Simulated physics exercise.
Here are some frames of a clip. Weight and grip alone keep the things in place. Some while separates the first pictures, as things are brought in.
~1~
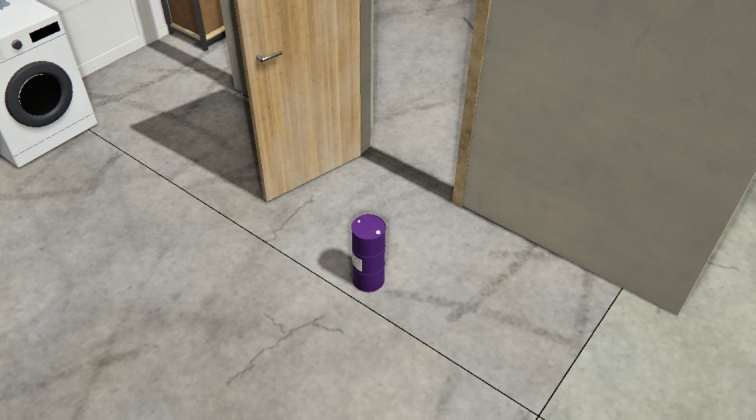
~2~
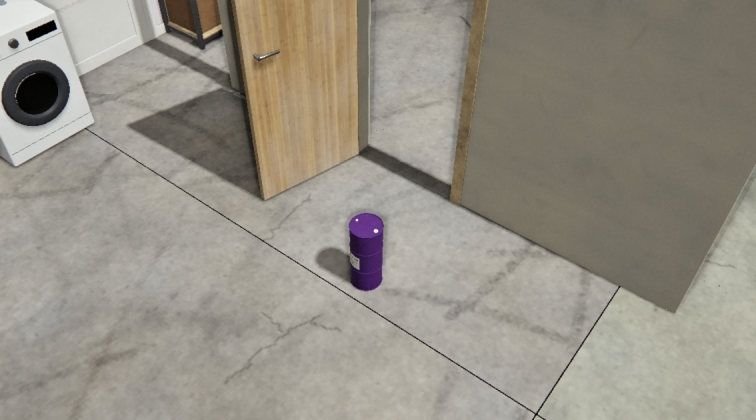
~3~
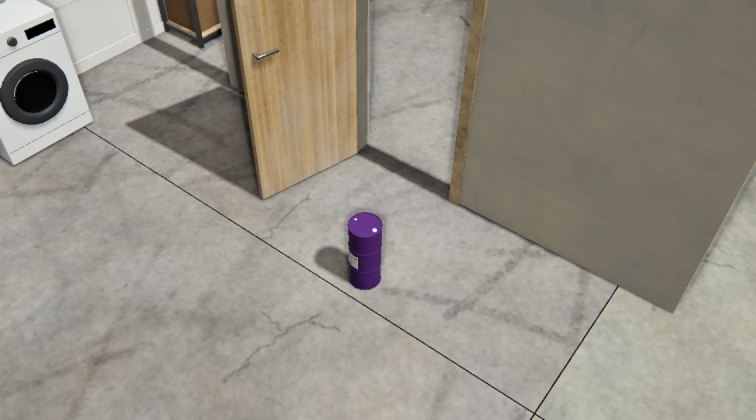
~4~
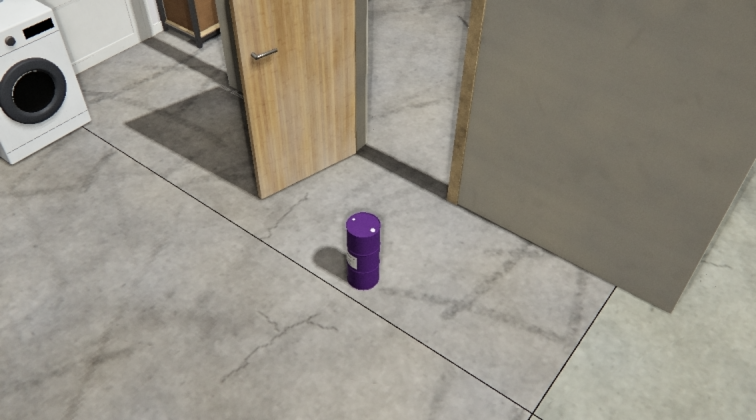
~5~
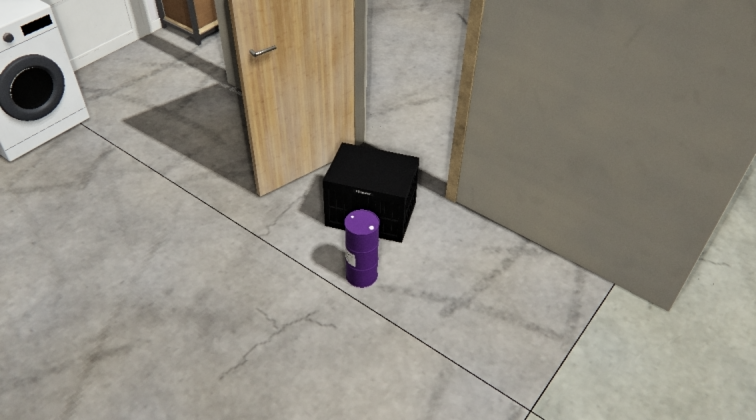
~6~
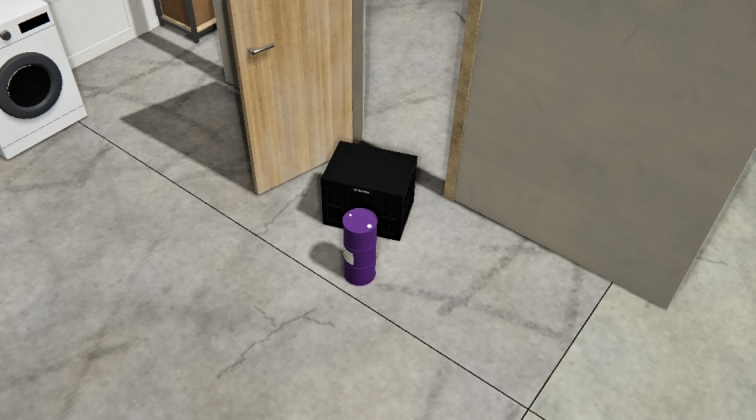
A black chest appearing behind a still purple canister on a grey concrete floor, beside a wide-open wooden door that stays motionless.
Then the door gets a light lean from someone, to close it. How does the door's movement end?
I expect it will finish partly open.
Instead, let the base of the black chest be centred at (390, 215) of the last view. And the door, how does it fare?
The door is obstructed after that.
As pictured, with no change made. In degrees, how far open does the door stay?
Angle: About 65°.
Then, 0.60 s after the last picture, door at 91°.
Then, 0.90 s after the last picture, door at 77°.
At rest, door at 66°; both in place. Seen from the same camera at the end, black chest near (370, 191).
